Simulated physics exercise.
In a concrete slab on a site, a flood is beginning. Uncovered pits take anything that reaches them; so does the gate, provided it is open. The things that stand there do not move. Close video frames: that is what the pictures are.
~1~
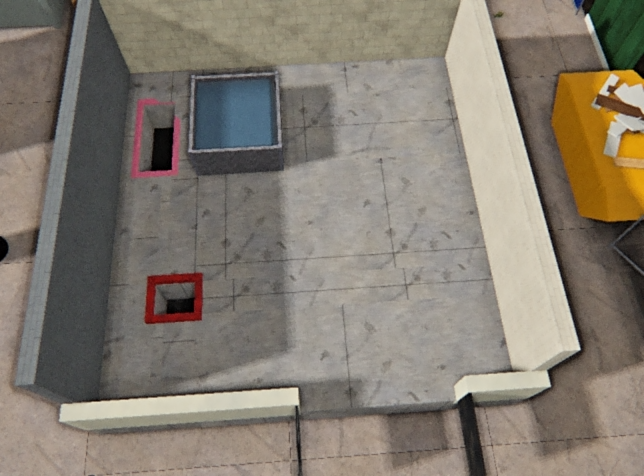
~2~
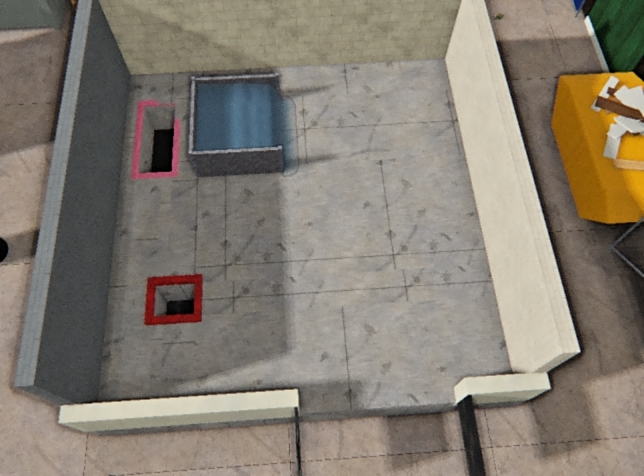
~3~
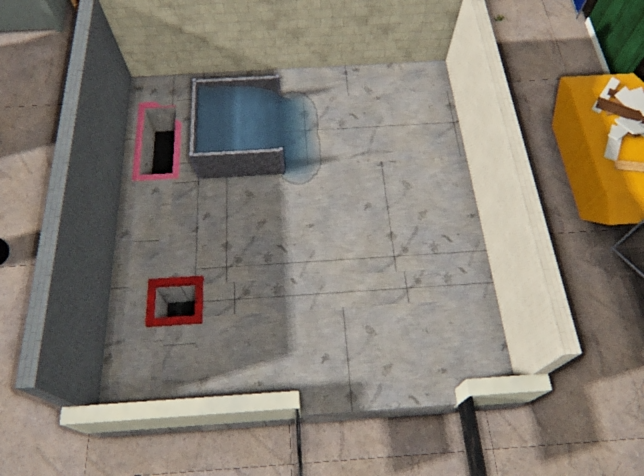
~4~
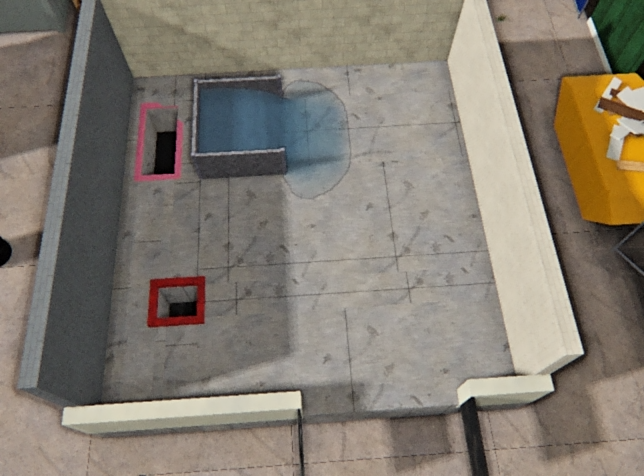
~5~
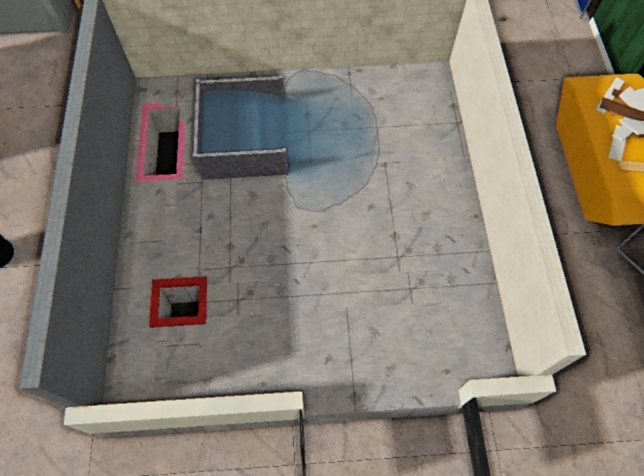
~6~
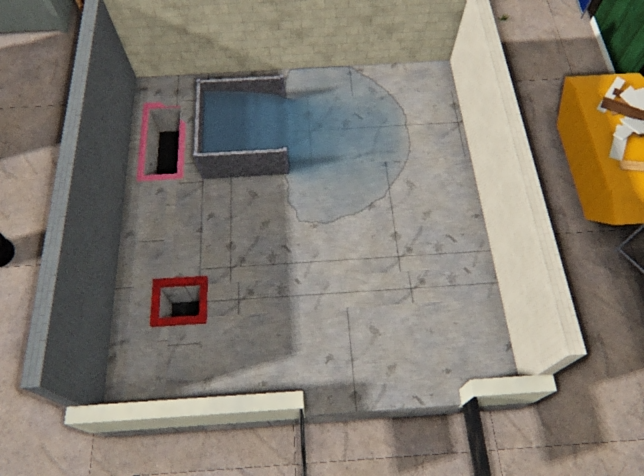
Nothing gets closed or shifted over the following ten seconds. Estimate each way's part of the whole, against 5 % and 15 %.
Result: The gate ends up with a large portion - topping fifteen per cent. The red pit ends up with a tiny portion - beneath five per cent. The pink pit ends up with a tiny portion - beneath five per cent.
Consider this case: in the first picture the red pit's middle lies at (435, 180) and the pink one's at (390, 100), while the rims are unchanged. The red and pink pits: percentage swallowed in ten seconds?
Breakdown: Red 4%, pink 55%.
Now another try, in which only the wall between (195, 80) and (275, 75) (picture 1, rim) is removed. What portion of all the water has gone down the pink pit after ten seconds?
About 35 percent ends up in the pink pit, by my reckoning.
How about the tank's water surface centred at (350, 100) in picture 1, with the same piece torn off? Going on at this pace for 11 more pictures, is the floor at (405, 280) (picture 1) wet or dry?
There: Under water.
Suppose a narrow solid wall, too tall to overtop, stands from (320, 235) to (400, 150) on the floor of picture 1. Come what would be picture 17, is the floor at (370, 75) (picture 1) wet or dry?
Submerged.
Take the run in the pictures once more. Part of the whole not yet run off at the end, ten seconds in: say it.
My estimate is some 72 percent.
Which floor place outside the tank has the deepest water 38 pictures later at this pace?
Somewhere around (519, 385).
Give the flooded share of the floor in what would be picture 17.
Share estimate: About 35 per cent.
A moment on, water covers 30 % of the floor; the gate 0 %, the red pit 0 %, the pink pit 0 %.
Next, water covers 35 % of the floor; the gate 0 %, the red pit 0 %, the pink pit 0 %.
Then, water covers 40 % of the floor; the gate 0 %, the red pit 0 %, the pink pit 0 %.
Later, water covers 65 % of the floor; the gate 7 %, the red pit 0 %, the pink pit 0 %.
In the end, water covers 85 % of the floor; the gate 25 %, the red pit 0 %, the pink pit 2 %.
